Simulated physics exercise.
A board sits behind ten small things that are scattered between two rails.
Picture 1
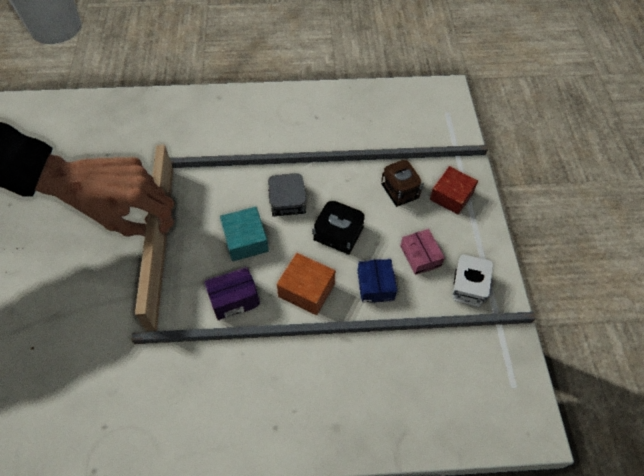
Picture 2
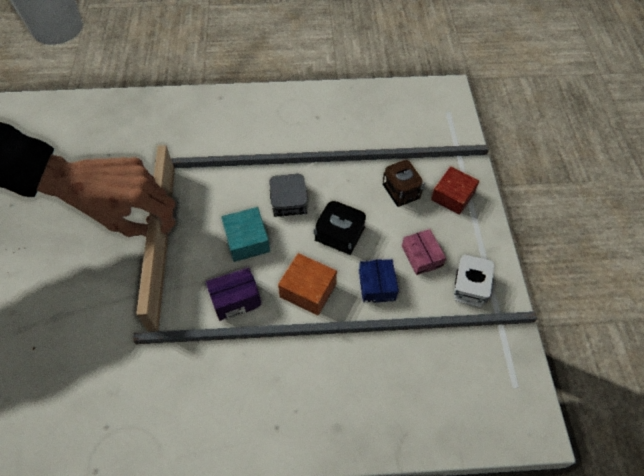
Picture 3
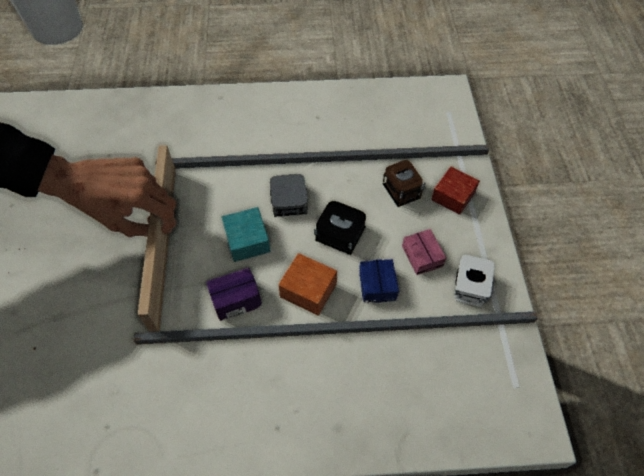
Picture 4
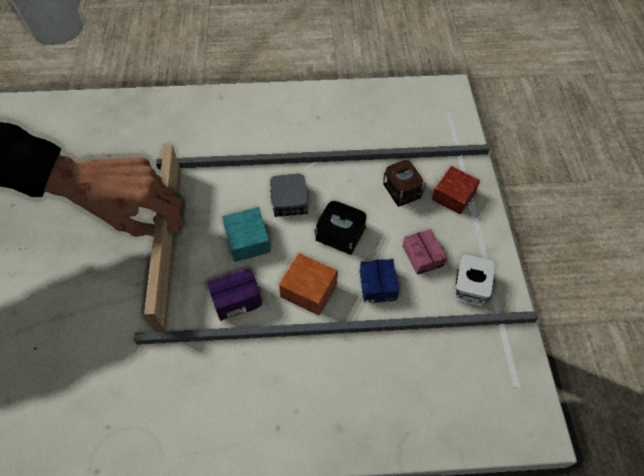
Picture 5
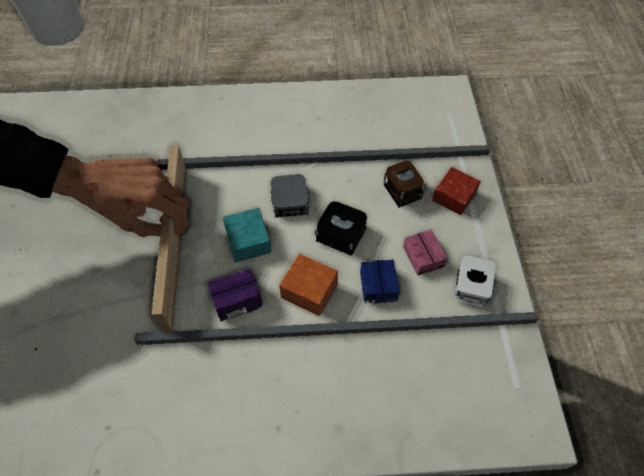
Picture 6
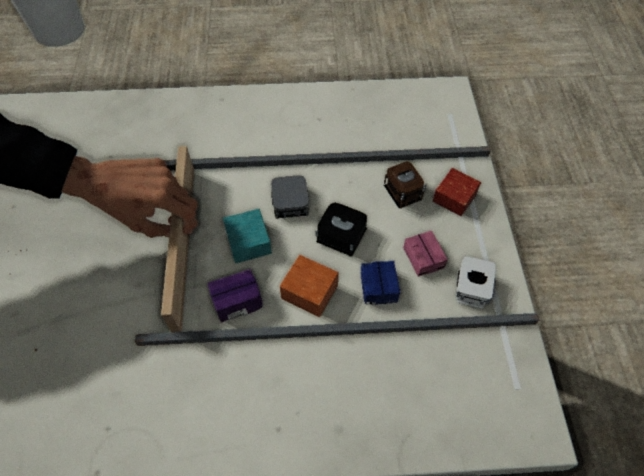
On a pale tabletop, a hand slides a wooden board slightly right toward scattered small blocks.
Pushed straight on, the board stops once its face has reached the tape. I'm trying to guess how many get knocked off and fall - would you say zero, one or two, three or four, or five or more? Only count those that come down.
It ends with five pieces at least gone from the top.
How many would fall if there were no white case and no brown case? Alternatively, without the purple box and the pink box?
You'd get 5 in the first case and 5 in the second one.
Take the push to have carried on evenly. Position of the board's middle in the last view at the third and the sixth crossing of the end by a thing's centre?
First roughly (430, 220), later roughly (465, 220).
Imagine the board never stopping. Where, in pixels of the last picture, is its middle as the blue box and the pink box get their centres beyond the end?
(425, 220) and (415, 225), more or less.
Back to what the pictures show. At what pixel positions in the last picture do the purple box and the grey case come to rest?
About (522, 295), and about (487, 189).
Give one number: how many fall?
7 in total.
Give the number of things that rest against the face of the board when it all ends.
That would be 3 of them.
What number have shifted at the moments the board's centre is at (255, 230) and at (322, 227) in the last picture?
Tally at point one: 3; at point two: 7.
Soon after, none off yet; red block at rest near (457, 192); white case at rest near (474, 283); pink box at rest near (425, 253).
After that, none off yet; red block at rest near (457, 192); white case displaced a little near (486, 283); pink box displaced about its own width near (464, 229).
And then, none off yet; red block displaced about its own width near (495, 181); white case displaced about its own width near (509, 288); pink box tilting a little near (518, 211).
In the end, the number that fall off is five or more; gone, orange block, black case, blue box, brown case, pink box, white case and red block.
